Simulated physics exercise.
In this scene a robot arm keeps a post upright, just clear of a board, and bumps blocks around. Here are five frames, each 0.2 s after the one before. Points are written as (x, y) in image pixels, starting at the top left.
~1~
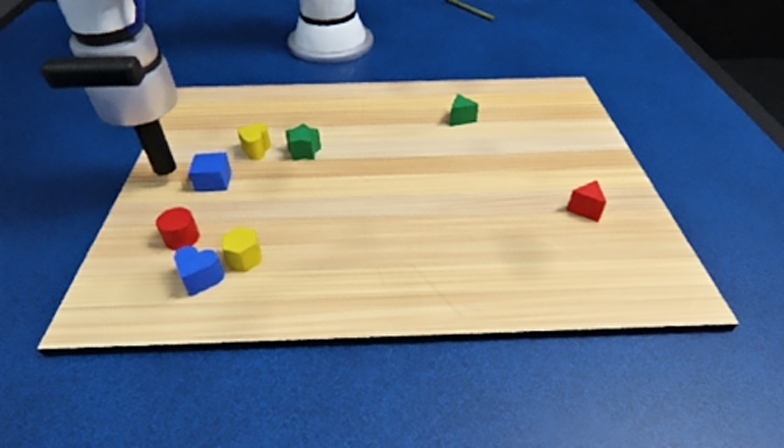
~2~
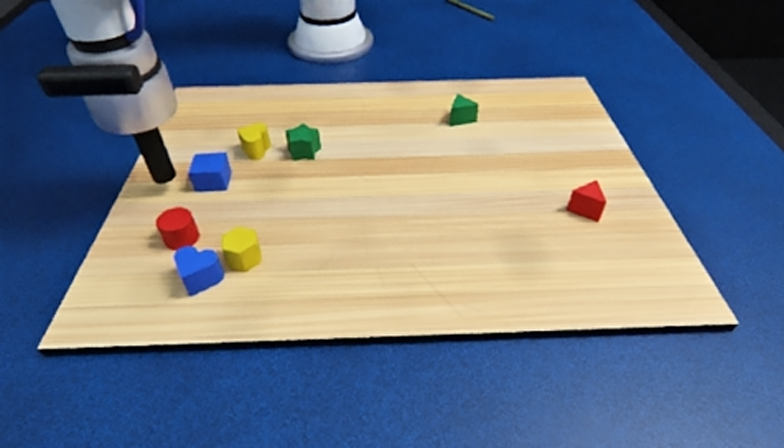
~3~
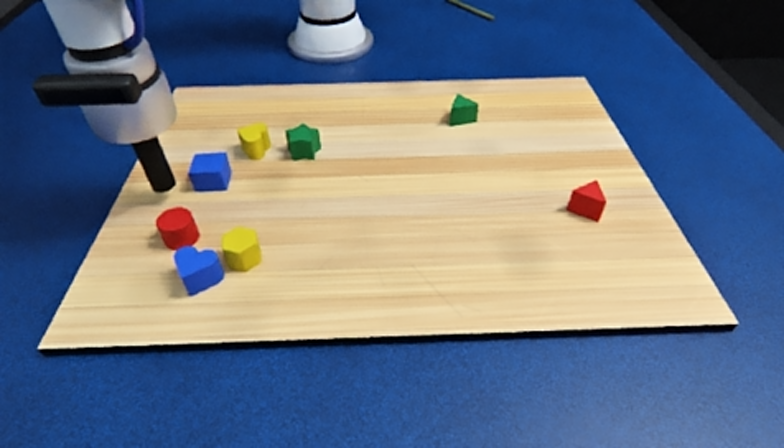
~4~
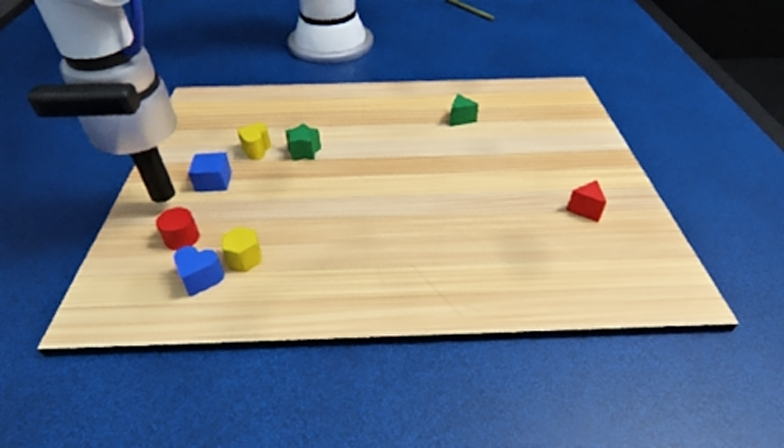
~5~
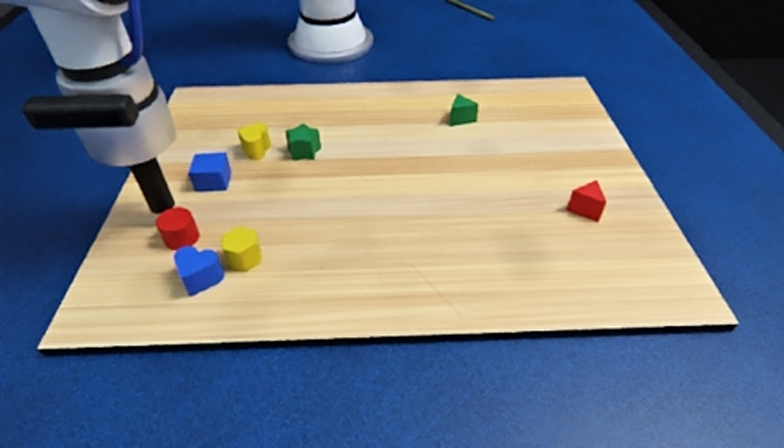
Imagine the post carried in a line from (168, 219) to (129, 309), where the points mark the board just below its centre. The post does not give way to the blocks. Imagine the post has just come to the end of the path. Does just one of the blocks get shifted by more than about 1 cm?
Yes, that is what happens.
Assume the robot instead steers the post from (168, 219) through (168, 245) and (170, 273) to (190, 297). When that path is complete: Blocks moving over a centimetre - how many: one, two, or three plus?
My prediction: Two blocks.
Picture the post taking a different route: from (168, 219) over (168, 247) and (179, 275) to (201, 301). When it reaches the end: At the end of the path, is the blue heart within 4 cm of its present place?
It seems not.
What follows on the original path. One third of the way, post at (151, 233); red disc at (177, 229).
Two thirds of the way, post at (137, 263); red disc at (177, 229).
At the end, post at (121, 296); red disc at (177, 229); blue heart in place.
